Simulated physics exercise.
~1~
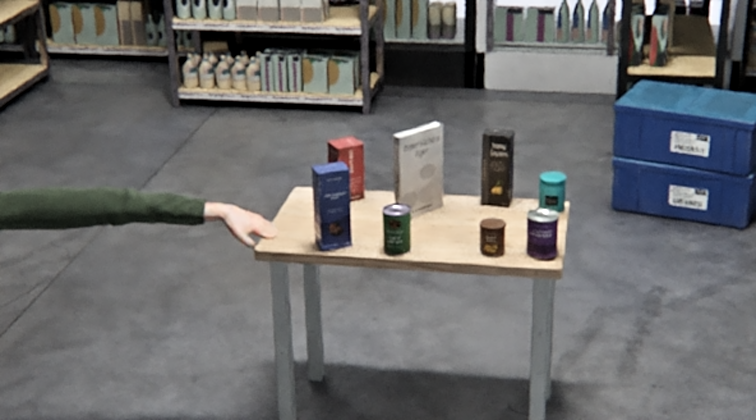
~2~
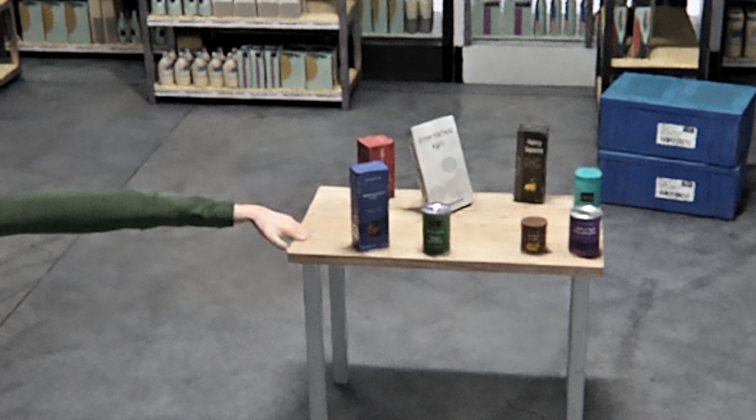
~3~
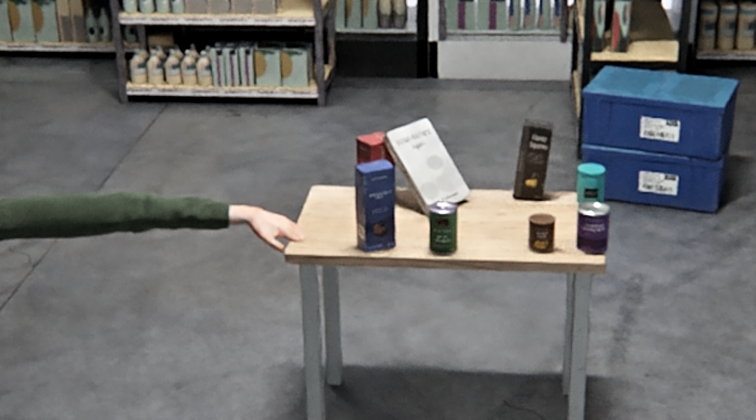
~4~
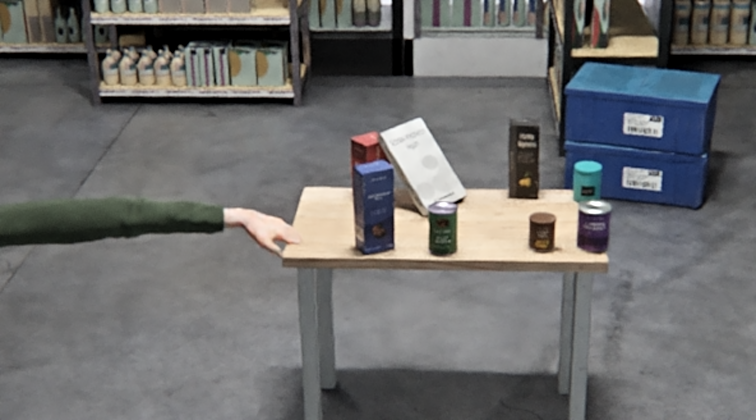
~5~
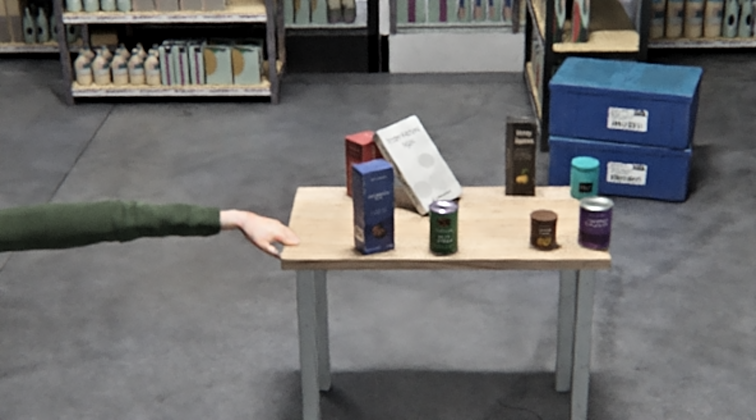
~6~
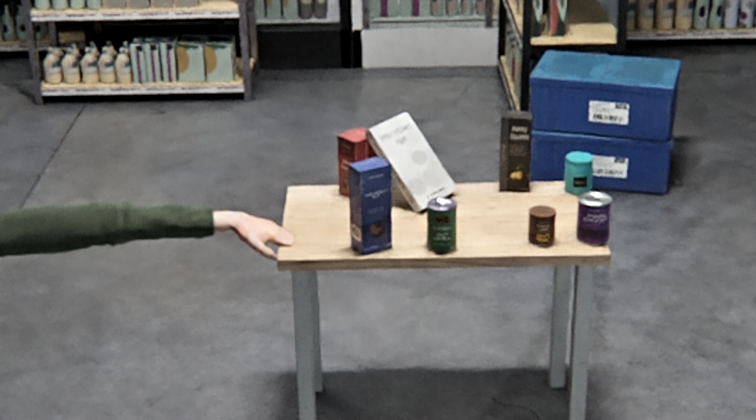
A hand in a green sleeve grips the left edge of a light wooden table in a warehouse with stocked shelves and stacked blue bins, seen from slightly above as the view drifts sideways. On the tabletop stand red and blue cartons at left, a white book behind a green tin, and a dark packet, turquoise jar, brown tin and purple tin towards the right. The table shifts right, and the book tilts left, then leans further as the table stops. It ends slanted against the red carton, while everything else stays upright.
